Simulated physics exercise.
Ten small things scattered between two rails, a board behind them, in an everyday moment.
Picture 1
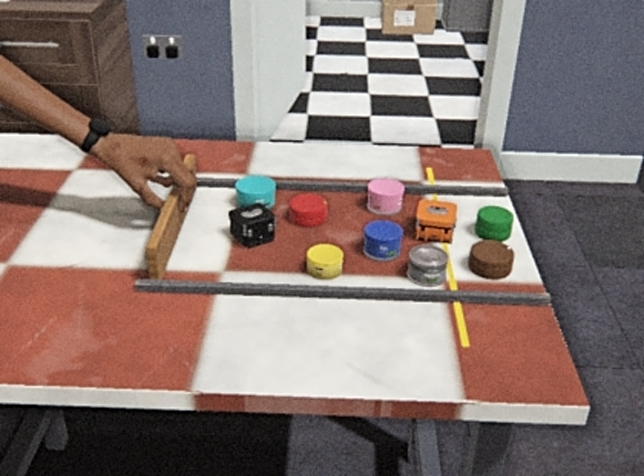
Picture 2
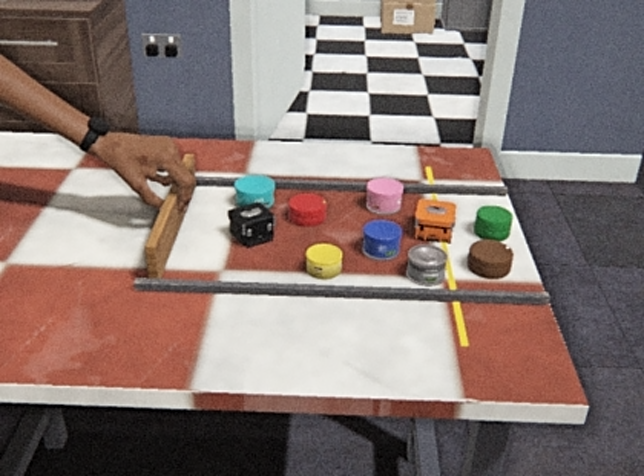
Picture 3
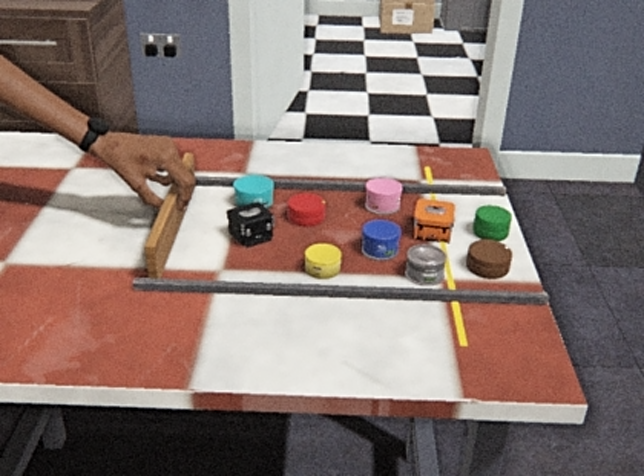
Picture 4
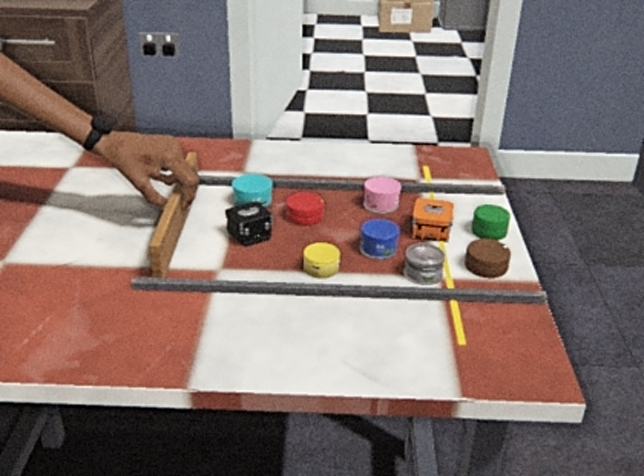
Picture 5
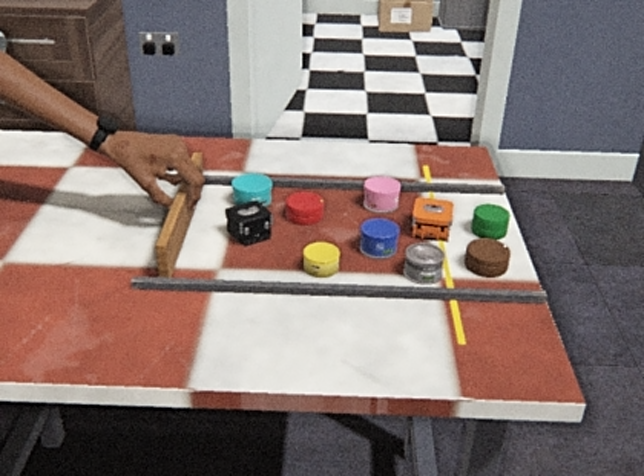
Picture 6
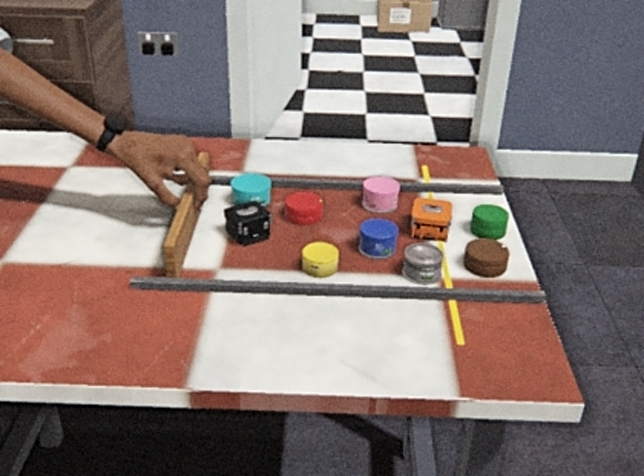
The clip opens on a hand holding a wooden board upright between two dark rails on a red-and-white checked table, with ten small colourful containers scattered to its right. The hand keeps still at first, then slides the board slightly rightward toward the containers, which stay in place near the yellow tape.
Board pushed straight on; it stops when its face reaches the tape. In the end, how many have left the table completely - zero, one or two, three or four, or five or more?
In the end, one or two have left it.
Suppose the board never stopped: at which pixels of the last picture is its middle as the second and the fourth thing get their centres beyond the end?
Earlier crossing: About (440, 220); later crossing: About (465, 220).
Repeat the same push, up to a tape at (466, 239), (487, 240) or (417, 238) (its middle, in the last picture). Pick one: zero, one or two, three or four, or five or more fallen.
Lab note - count per position: Three to four; 5 or more; no fall at all.
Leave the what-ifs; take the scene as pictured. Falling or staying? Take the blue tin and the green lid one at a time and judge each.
The blue tin holds on, the green lid is lost.
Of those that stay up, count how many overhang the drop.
Counting them gives 1.
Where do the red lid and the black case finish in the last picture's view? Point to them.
Roughly (456, 219), and the other roughly (461, 236).
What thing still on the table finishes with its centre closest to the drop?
That would be the brown lid.
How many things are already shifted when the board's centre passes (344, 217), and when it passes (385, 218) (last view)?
I count 6 first and 8 after.
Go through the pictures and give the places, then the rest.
Green lid (494, 224); brown lid (491, 259); orange case (436, 221); board (175, 214); tape (444, 240), in the first picture.
Brown lid (490, 259); grey pot (427, 265), in the second picture.
Orange case (434, 220); pink tin (383, 196), in the third picture.
Green lid (491, 222); yellow tub (322, 261), in the fourth picture.
Brown lid (487, 258); black case (249, 223), in the fifth picture.
Green lid (489, 222); brown lid (486, 258); orange case (432, 219); board (189, 212); tape (439, 238), in the sixth picture.
A little later, none off yet; green lid at rest near (489, 222); brown lid at rest near (486, 258); orange case at rest near (432, 219).
Next, none off yet; green lid moving near (497, 222); brown lid shifted a little near (498, 259); orange case shifted about its own width near (460, 220).
When it is over, the number that fall off is one or two; down, green lid.
